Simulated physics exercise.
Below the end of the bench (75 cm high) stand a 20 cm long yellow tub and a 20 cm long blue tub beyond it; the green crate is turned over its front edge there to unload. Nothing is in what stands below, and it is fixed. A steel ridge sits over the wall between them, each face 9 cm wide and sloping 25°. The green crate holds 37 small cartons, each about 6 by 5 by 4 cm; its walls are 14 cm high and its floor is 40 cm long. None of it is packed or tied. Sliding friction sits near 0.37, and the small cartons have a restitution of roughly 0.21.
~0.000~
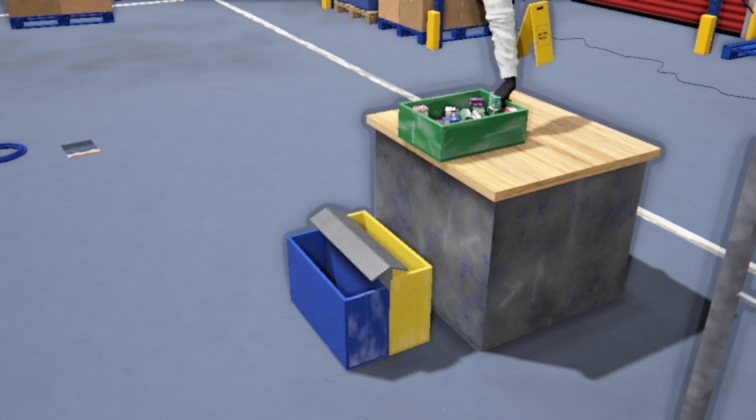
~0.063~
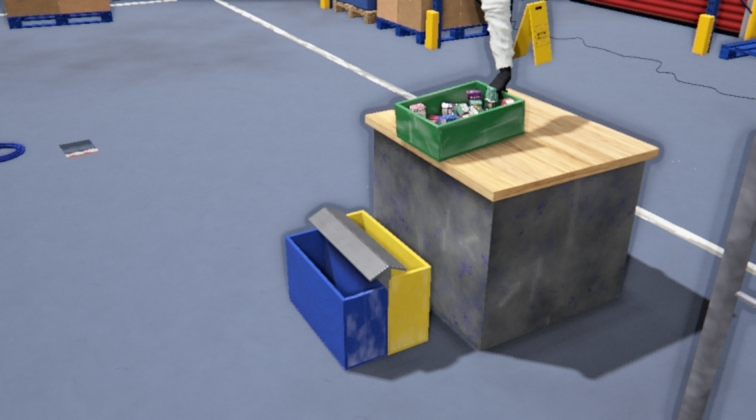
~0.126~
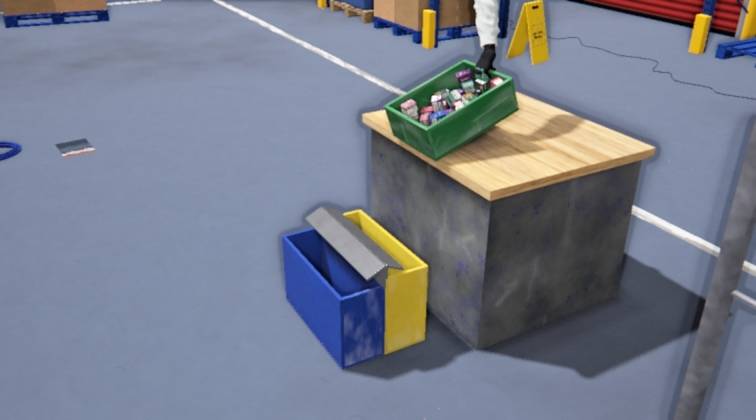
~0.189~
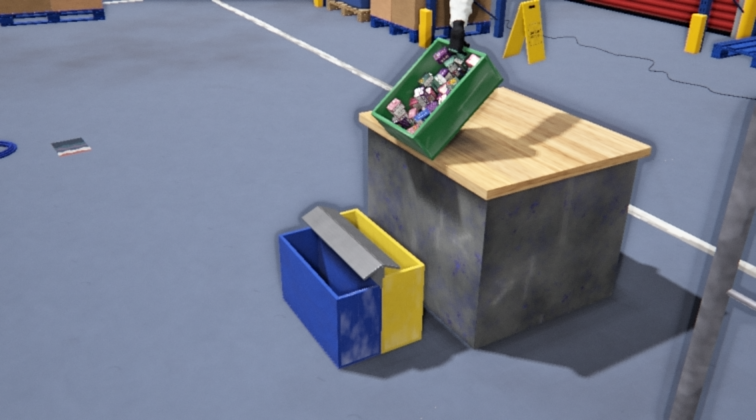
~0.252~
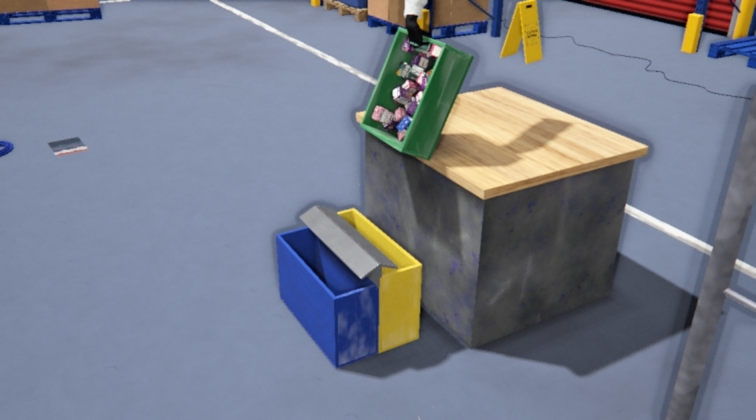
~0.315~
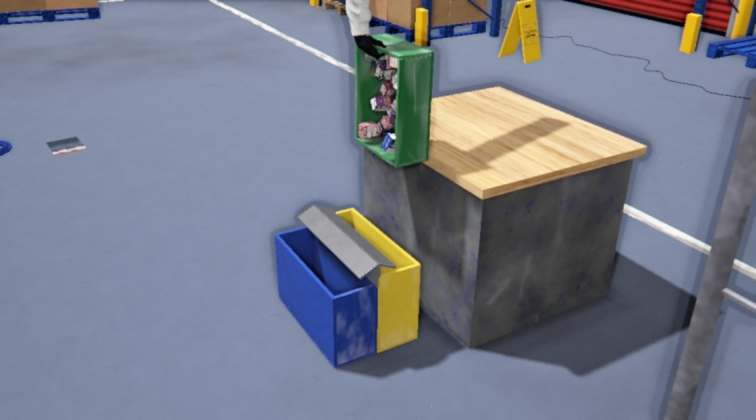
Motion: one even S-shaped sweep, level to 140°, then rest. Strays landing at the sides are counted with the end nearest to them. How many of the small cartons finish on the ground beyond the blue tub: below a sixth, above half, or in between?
The small cartons that land on the ground beyond the blue tub make up better than half of the lot.
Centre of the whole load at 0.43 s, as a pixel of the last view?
Centre: Approx. (349, 122).
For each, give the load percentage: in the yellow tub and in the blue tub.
Shares: Approx. 20 % and 10 %.
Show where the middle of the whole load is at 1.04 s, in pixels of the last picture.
Near (219, 351).
After 0.43 s, tilt 127°; 26 still in the green crate and 11 in the air.
After 0.58 s, tilt 140°; 1 in the yellow tub and 36 in the air.
After 0.78 s, tilt 140°; 3 in the yellow tub, 4 in the blue tub, 22 on the ground beyond the blue tub and 8 in the air.
When it is over (at 1.04 s), 7 in the yellow tub, 4 in the blue tub and 26 on the ground beyond the blue tub. Asked share, 26 of 37, 70 per cent.
